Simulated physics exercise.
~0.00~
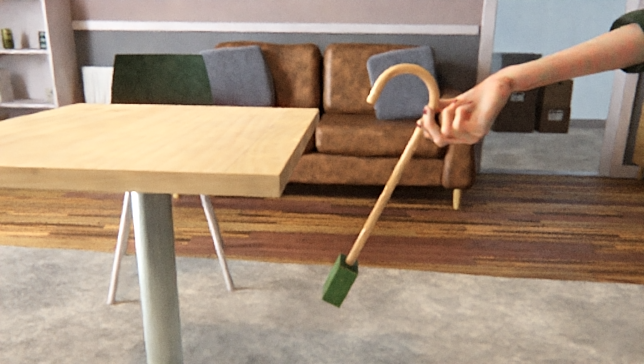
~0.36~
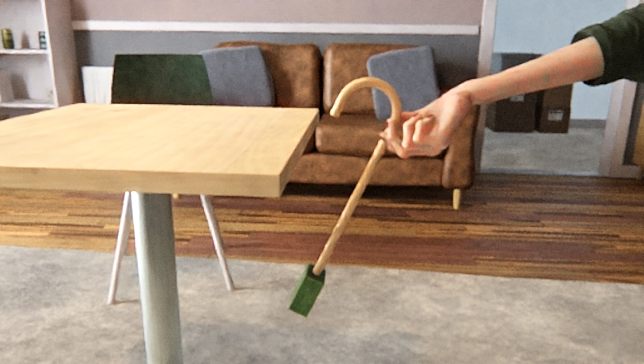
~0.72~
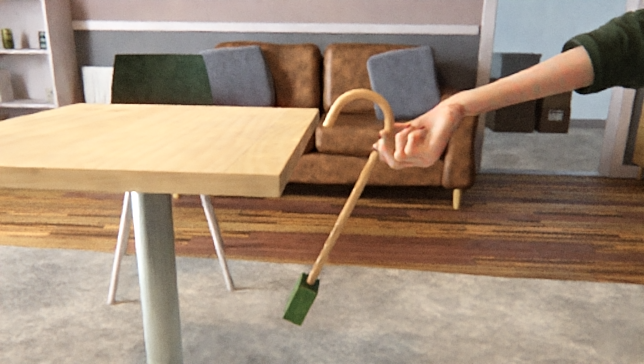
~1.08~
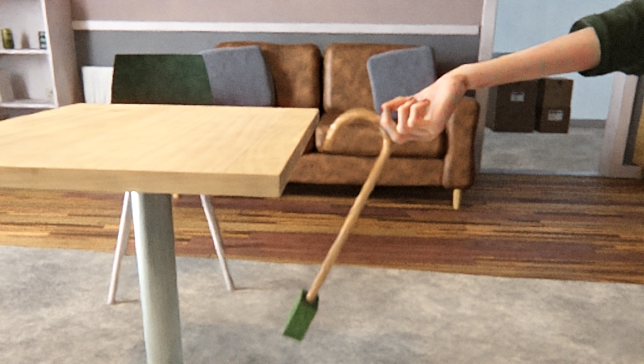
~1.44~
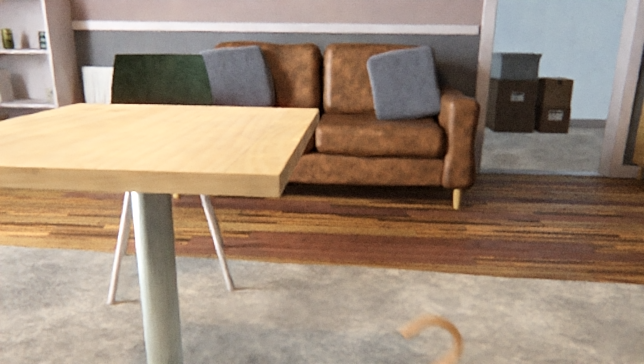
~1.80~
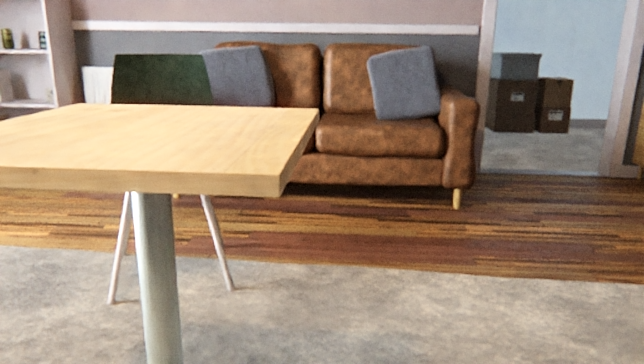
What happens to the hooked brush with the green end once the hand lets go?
It does not stay hooked on the table. It slips off the edge and falls down toward the floor, out of view.
